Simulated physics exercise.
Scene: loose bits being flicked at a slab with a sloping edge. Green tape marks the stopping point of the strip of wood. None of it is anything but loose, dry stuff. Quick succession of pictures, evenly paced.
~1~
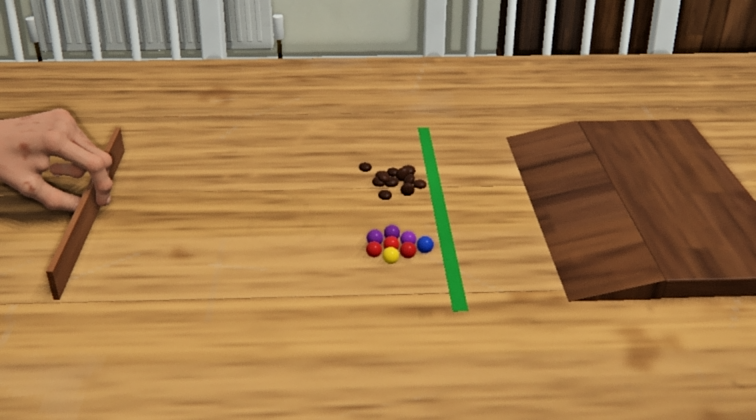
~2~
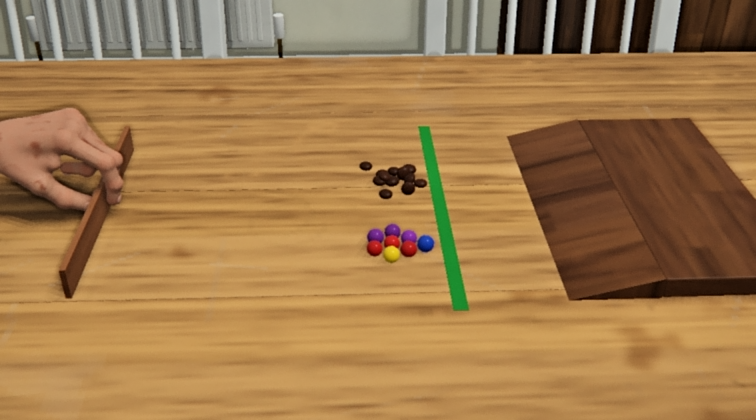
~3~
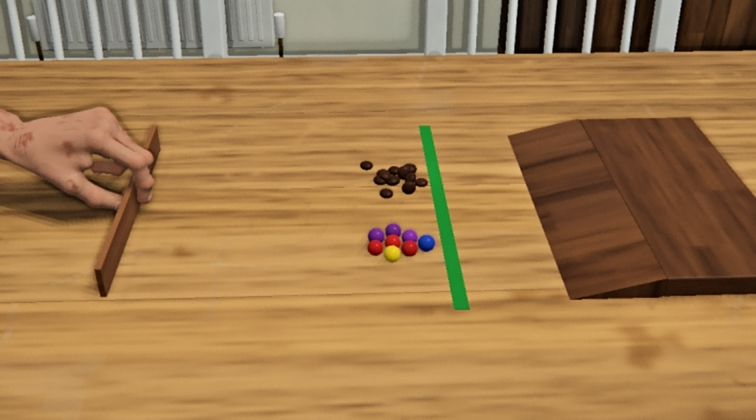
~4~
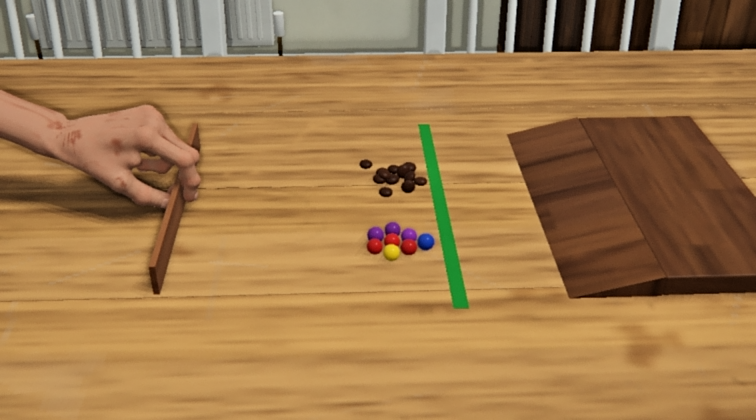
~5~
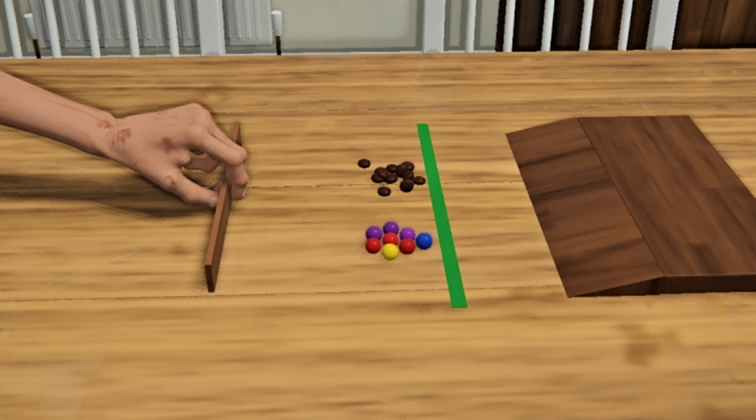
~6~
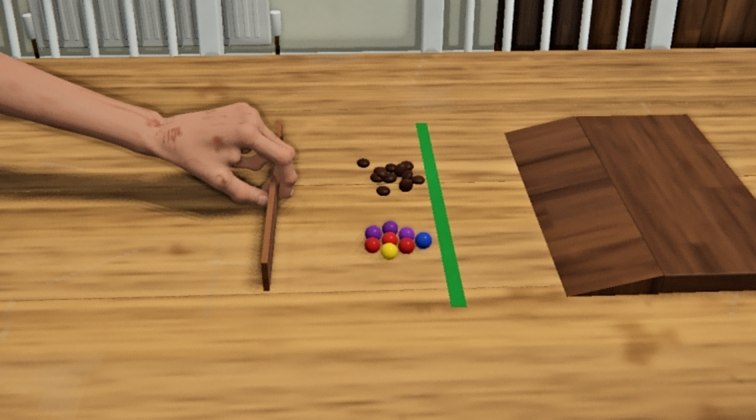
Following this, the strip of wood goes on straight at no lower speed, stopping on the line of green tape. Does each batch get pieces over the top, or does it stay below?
The nearer batch gets pieces over; the farther batch stays below.
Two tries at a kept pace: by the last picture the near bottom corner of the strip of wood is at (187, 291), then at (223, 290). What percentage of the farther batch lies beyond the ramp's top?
That works out to 0 % the first time and 0 % the other time.
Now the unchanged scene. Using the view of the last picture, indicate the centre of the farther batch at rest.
I'd put it somewhere close to (523, 176).
Then, 0.12 s past the last view, strip of wood still moving, near (374, 180); nearer batch all short of the ramp; farther batch all short of the ramp.
Then, 0.26 s past the last view, strip of wood stopped at the green tape; nearer batch all short of the ramp; farther batch all short of the ramp.
Then, 0.54 s past the last view, strip of wood stopped at the green tape; nearer batch most past the top, about a quarter on the ramp; farther batch about a quarter on the ramp, most short of the ramp.
Finally, strip of wood stopped at the green tape; nearer batch all past the top; farther batch none past the top, about a quarter on the ramp, most short of the ramp.
